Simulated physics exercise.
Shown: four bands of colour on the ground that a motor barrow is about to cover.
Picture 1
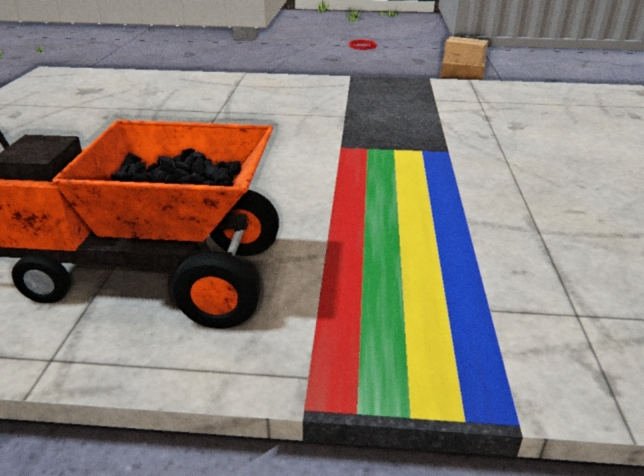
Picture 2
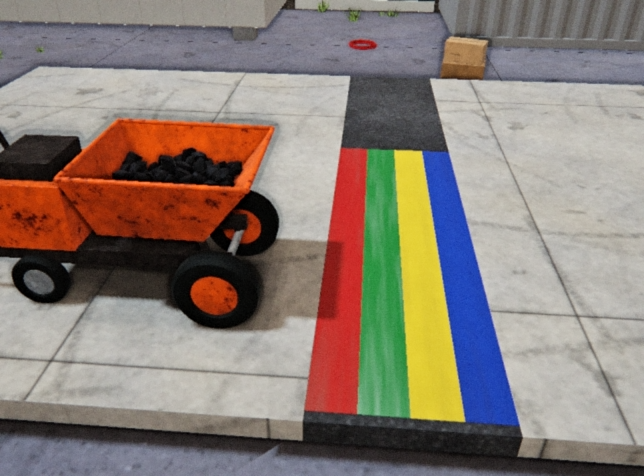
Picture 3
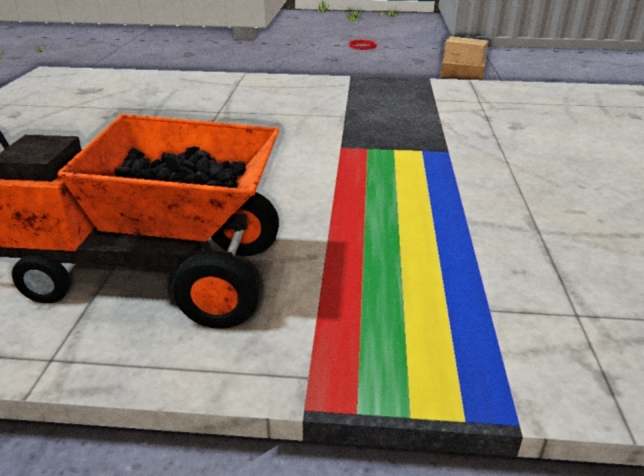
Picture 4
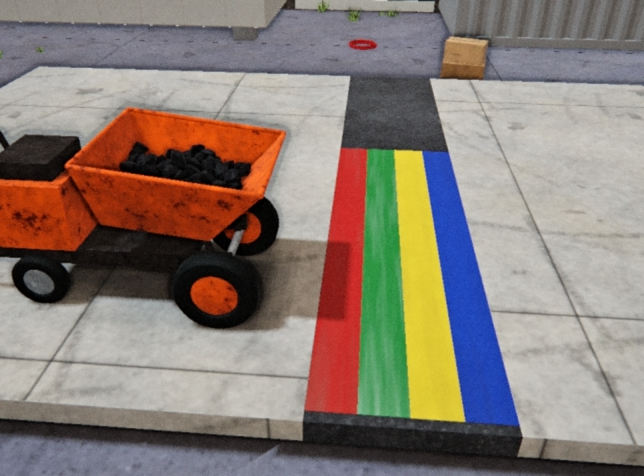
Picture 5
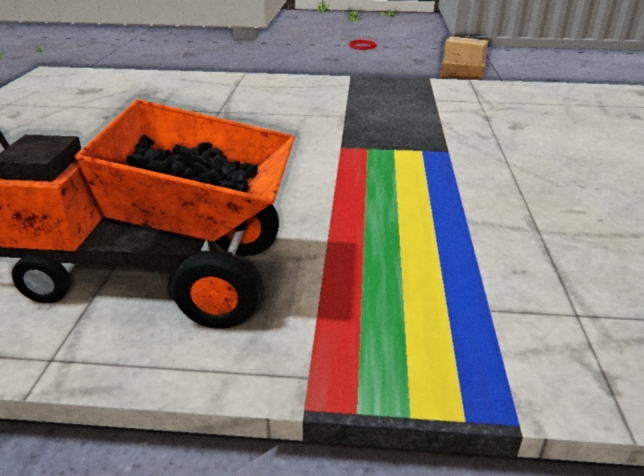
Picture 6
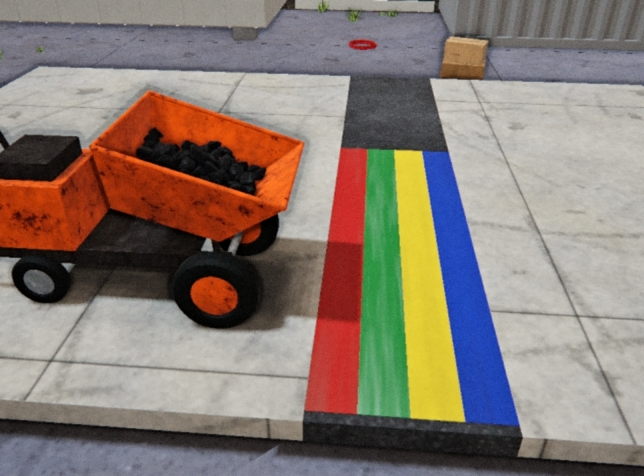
On a pale paved platform, seen from slightly above by a still camera, a dark crosswise strip carries four lengthwise bands of red, green, yellow and blue. At the left stands an orange motor barrow with black wheels and a skip of black lumps, a small box and red ring behind. The skip, level at first, tilts gradually rightward, its rear rising, while the wheels stay put.
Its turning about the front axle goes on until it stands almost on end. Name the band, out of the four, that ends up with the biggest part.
The green band.
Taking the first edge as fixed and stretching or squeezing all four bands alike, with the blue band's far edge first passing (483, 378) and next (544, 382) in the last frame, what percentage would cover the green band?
The first one comes out at 40 percent, while the second comes out at 40 percent.
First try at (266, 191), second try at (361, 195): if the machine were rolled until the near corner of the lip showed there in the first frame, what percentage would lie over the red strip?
About 0 % and 0 %.
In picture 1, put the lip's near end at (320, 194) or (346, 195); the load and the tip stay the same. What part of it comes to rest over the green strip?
From the first spot you get 0 percent, and from the second 0 percent.
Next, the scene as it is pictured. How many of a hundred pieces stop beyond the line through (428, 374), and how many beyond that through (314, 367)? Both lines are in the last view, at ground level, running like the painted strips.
In turn 20 and 80 in a hundred.
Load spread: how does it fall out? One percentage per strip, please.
So the red strip ends with 15 %, the green strip with 40 %, the yellow strip with 20 % and the blue strip with 5 %.
Just after the last frame, skip tipped steeply; every one in the skip.
A moment on, skip tipped right over; the larger part in the skip; about a tenth over the red strip; about a tenth over the green strip.
Further on, skip tipped right over; roughly a quarter in the skip; about a tenth over the red strip; roughly a third over the green strip; roughly a quarter over the yellow strip; about a tenth over the blue strip; just a few off the paint.
When it is over, skip tipped right over; roughly a quarter in the skip; roughly a quarter over the red strip; roughly a third over the green strip; roughly a quarter over the yellow strip; about a tenth over the blue strip; just a few off the paint.
